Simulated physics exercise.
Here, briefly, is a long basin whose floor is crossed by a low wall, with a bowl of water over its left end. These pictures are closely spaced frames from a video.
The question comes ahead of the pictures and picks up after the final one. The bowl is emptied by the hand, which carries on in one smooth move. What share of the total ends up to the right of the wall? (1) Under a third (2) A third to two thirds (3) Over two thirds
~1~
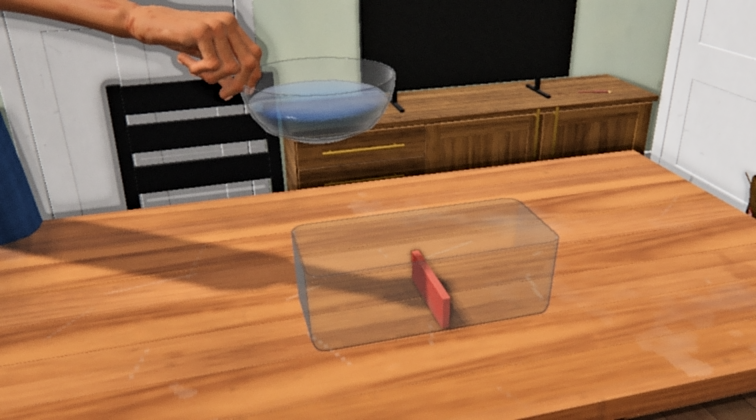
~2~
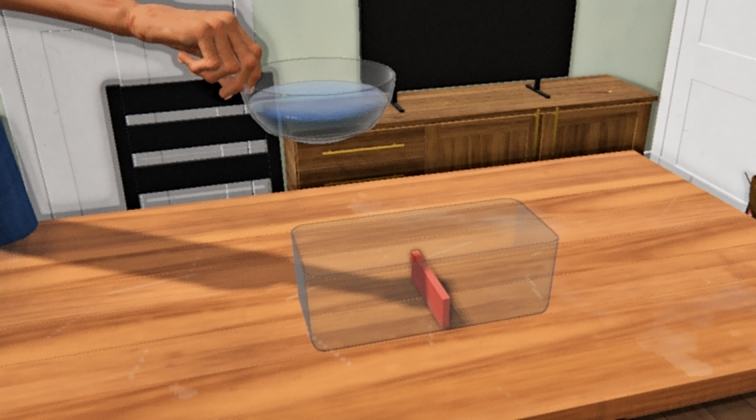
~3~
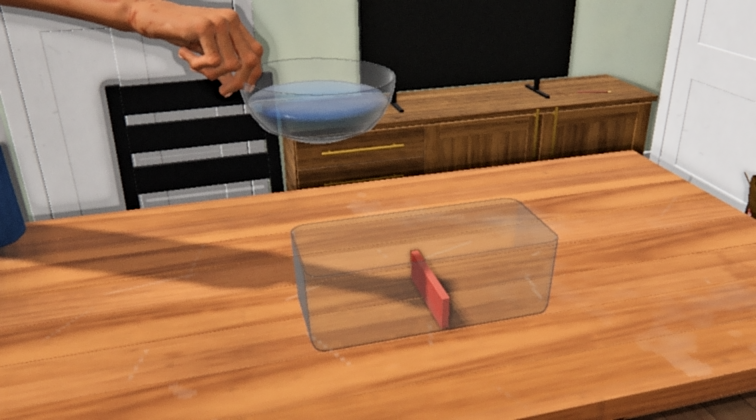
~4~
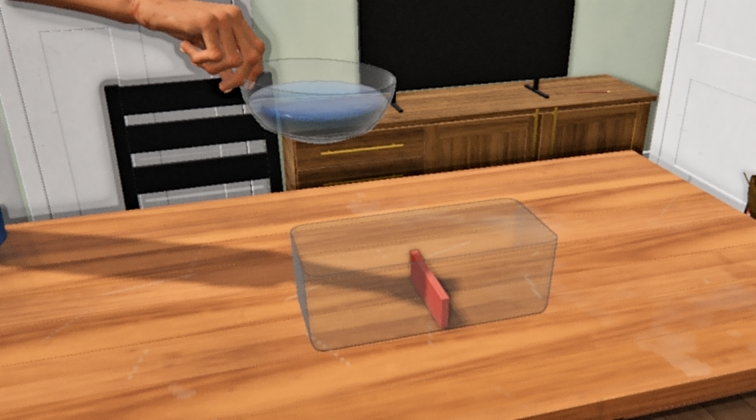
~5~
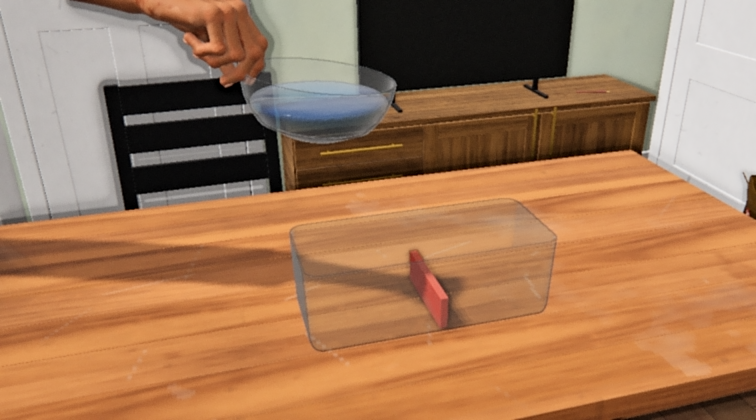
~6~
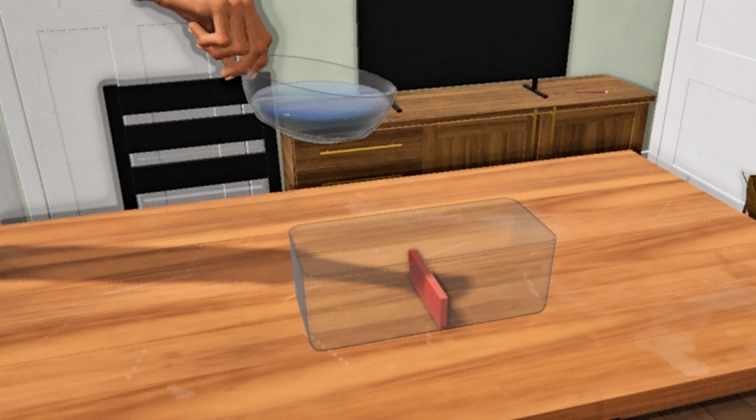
2.
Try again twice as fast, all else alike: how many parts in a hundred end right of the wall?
Near 45 parts in a hundred.
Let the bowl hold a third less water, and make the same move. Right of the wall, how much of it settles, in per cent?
Something like 40 per cent, give or take.
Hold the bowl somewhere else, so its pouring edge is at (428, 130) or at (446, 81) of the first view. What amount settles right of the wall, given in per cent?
Near 80 in a hundred first, near 95 in a hundred second.
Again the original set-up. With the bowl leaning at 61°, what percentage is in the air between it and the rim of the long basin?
I'd say some 40 per cent.
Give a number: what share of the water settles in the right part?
Roughly 60 %.
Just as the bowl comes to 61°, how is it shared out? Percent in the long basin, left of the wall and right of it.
Split: Left 0 per cent, right 5 per cent.
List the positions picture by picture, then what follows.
In the first frame, tilt 0°; pouring edge (391, 70); surface from (248, 102) to (384, 90); the long basin's rim runs from (298, 252) to (538, 218); the wall's top is at (430, 274).
In the second frame, tilt 1°; pouring edge (391, 71); surface from (248, 102) to (384, 91).
In the third frame, tilt 2°; pouring edge (391, 73); surface from (248, 101) to (384, 91).
In the fourth frame, tilt 5°; pouring edge (391, 77); surface from (248, 100) to (384, 93).
In the fifth frame, tilt 8°; pouring edge (392, 81); surface from (249, 99) to (384, 94).
In the sixth frame, tilt 13°; pouring edge (392, 87); surface from (251, 99) to (386, 94).
A moment on, the bowl is tipped part way and 50 per cent is still to pour, 2 is left of the wall and 6 right of it.
Next, the bowl is tipped on its side and 5 per cent is still to pour, 21 is left of the wall and 57 right of it.
Then the bowl is tipped on its side and 0 per cent is still to pour, 40 is left of the wall and 58 right of it.
Later the bowl is tipped on its side and 0 per cent is still to pour, 40 is left of the wall and 59 right of it.
In the end 40 per cent lies left of the wall, 58 right of it and 1 outside.
